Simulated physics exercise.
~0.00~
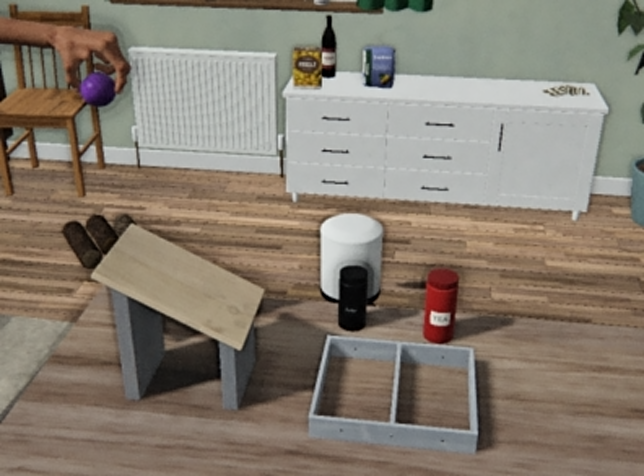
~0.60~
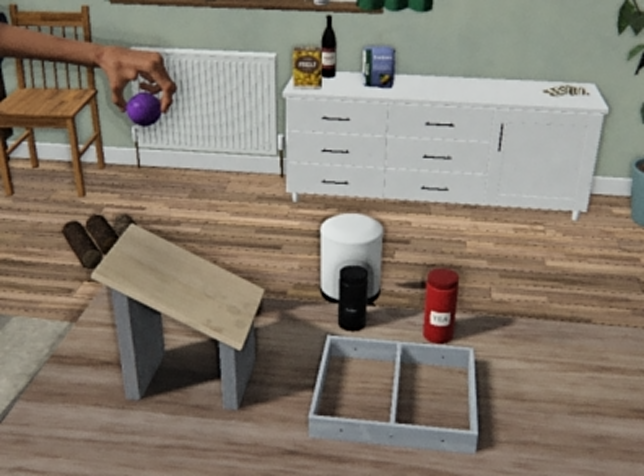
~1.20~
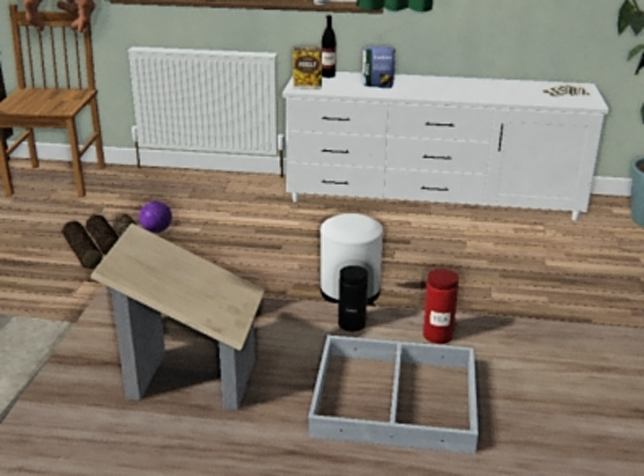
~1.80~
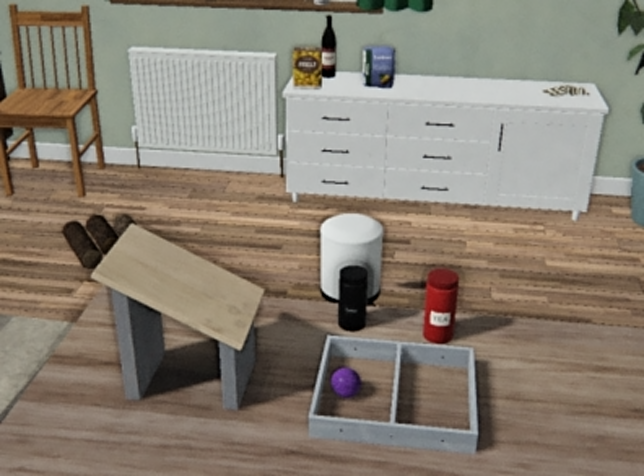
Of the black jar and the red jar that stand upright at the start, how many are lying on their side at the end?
None of them are lying on their side, as both the black jar and the red jar are still standing upright.
